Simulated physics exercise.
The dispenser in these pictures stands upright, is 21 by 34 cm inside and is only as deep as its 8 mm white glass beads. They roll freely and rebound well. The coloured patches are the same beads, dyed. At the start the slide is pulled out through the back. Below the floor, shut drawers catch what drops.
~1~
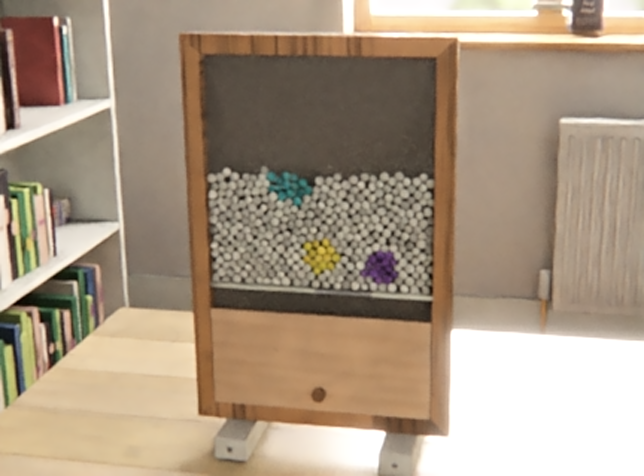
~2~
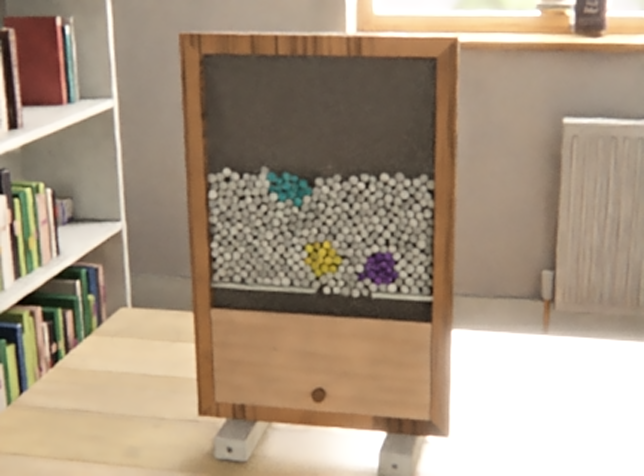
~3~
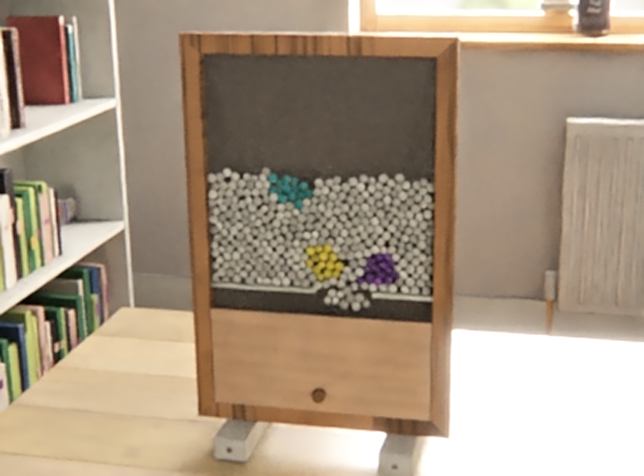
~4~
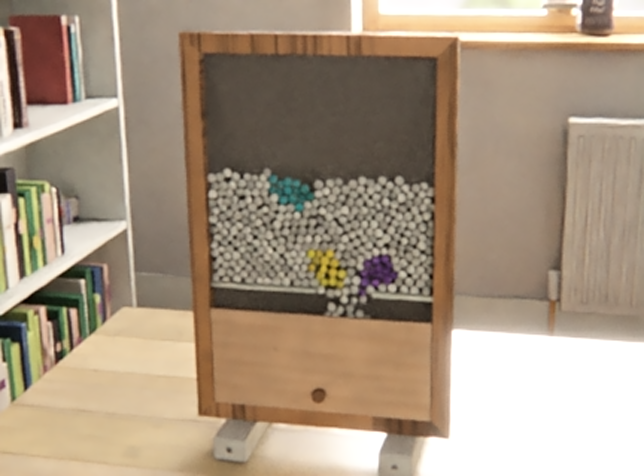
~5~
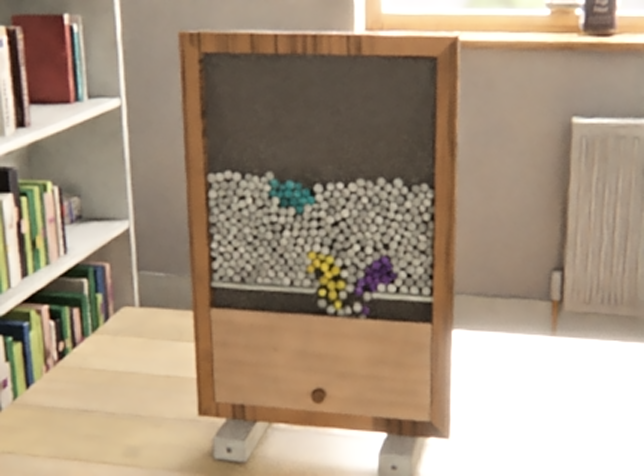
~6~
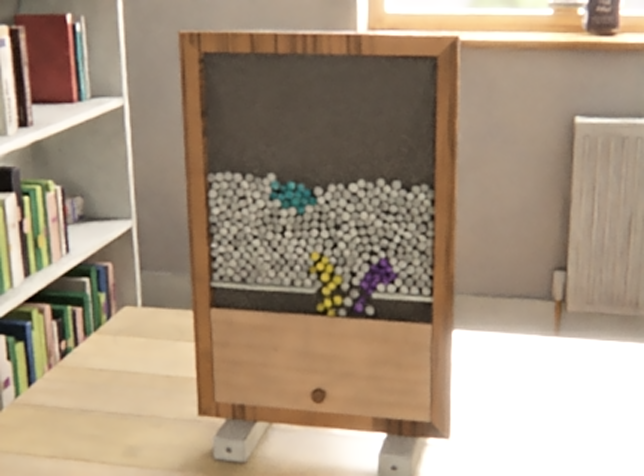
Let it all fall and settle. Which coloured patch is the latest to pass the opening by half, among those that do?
Answer: Turquoise.
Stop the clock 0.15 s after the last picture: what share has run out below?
Some 25 per cent.
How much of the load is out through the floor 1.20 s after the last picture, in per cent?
About 85 per cent.
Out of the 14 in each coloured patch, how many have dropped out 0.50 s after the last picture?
Purple 14, yellow 14, turquoise 14.
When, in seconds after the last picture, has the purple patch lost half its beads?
At about 0.0 s.
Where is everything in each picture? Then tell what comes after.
In the first frame, about 370 beads; beads' middle (319, 236); purple patch (381, 268); yellow patch (320, 256); turquoise patch (289, 187); slide (311, 289) to (378, 294).
In the second frame, beads' middle (321, 238); 1 out.
In the third frame, beads' middle (325, 233); 9 out.
In the fourth frame, beads' middle (318, 239); 15 out.
In the fifth frame, beads' middle (322, 233); 24 out.
In the sixth frame, beads' middle (320, 241); 31 out; purple patch (375, 281); yellow patch (326, 281); turquoise patch (293, 196).
Then, 0.15 s later than the last picture, 25 % are out; out of 14, purple 10, yellow 14, turquoise 0.
Then, 0.50 s later than the last picture, 60 % are out; out of 14, purple 14, yellow 14, turquoise 14.
Then, 1.20 s later than the last picture, 85 % are out; out of 14, purple 14, yellow 14, turquoise 14.
All still 3.0 s after it, 90 % are out; out of 14, purple 14, yellow 14, turquoise 14; half out at purple 0.10 s, yellow 0.06 s, turquoise 0.42 s.
